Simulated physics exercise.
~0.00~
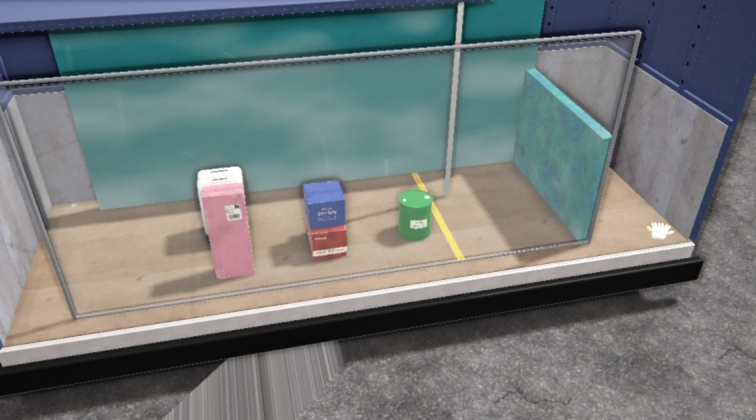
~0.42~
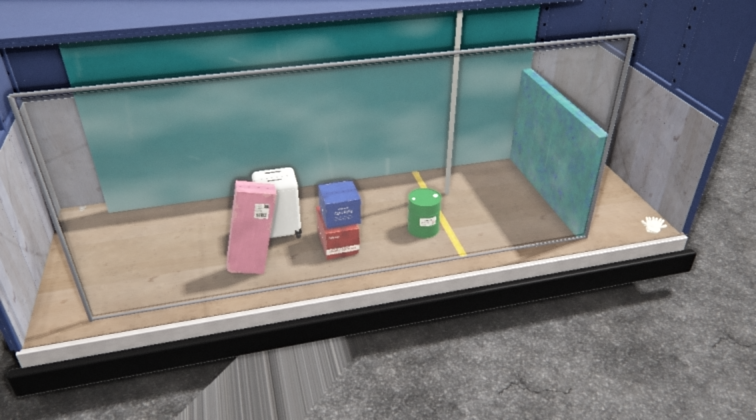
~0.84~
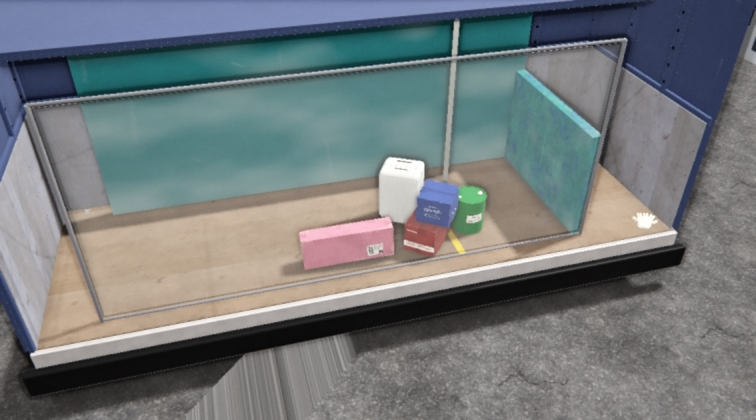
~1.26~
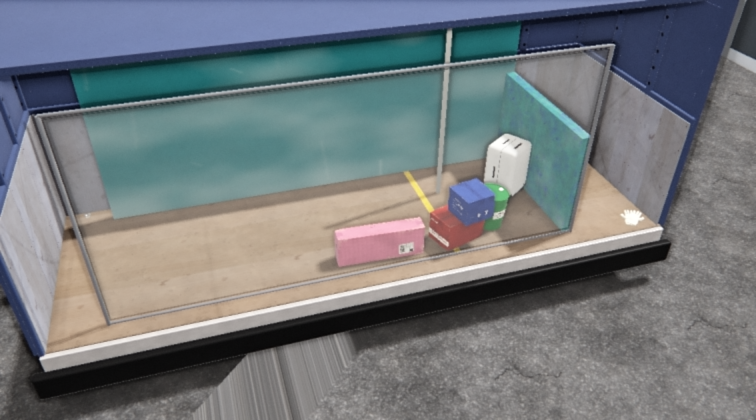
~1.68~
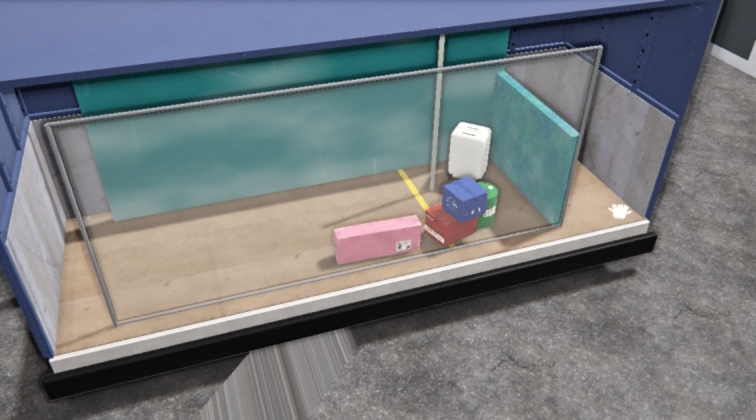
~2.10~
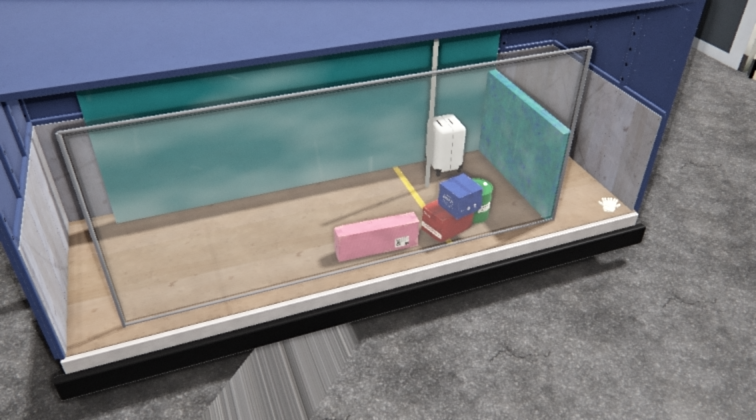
Boxes, drum and white wheeled case sliding right, pink box toppling short of yellow line, case rebounding left beyond the line.
